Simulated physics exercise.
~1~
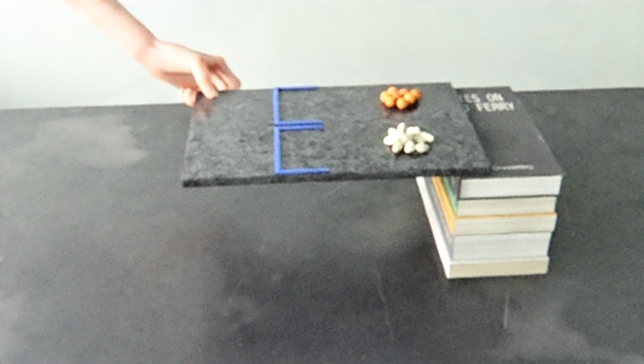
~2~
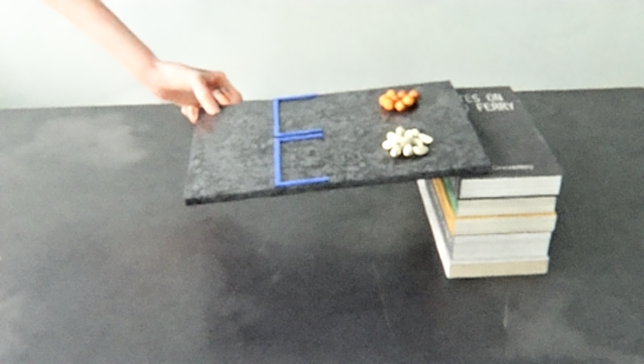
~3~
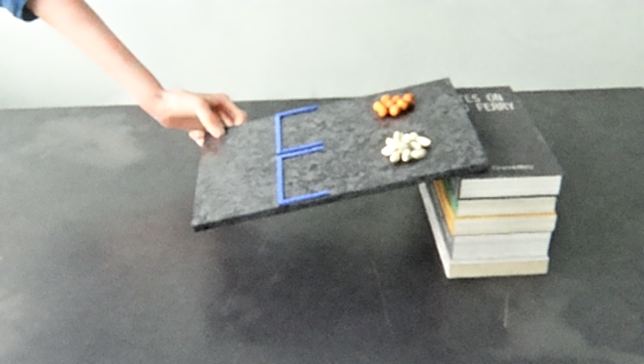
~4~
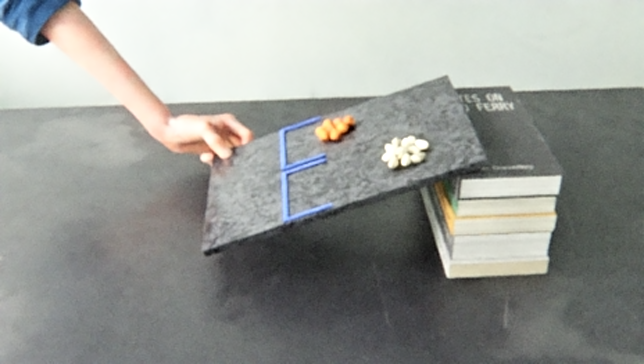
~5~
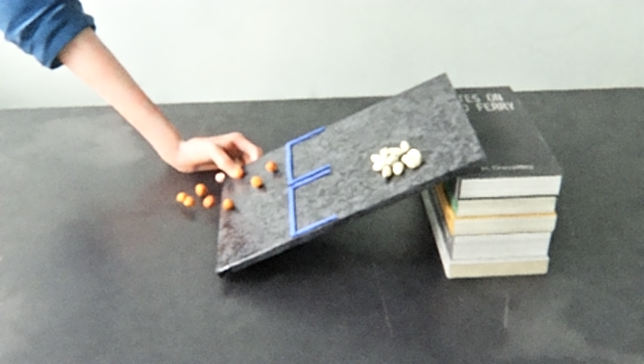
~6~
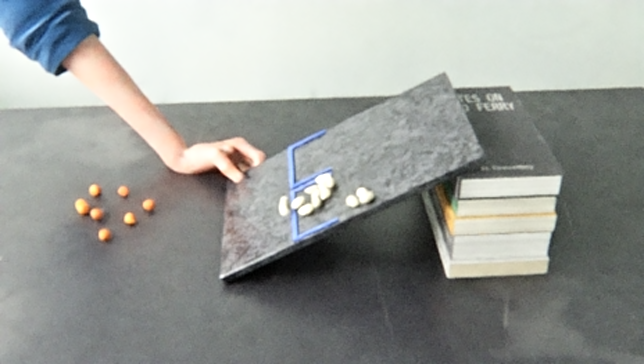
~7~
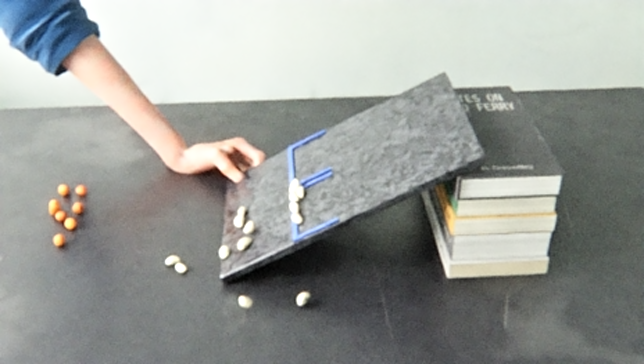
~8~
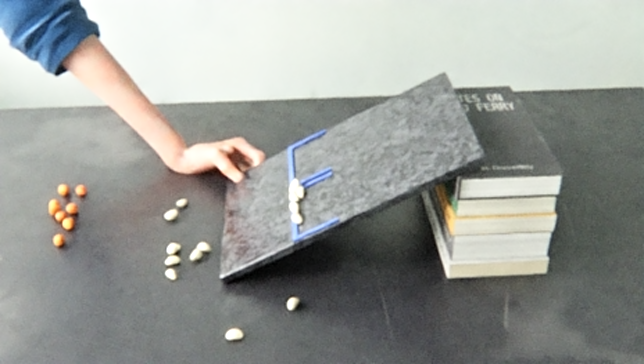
Slate-like board tilting down leftward under a hand, orange balls rolling off first, then pale beans sliding after, a few caught by a blue strip.
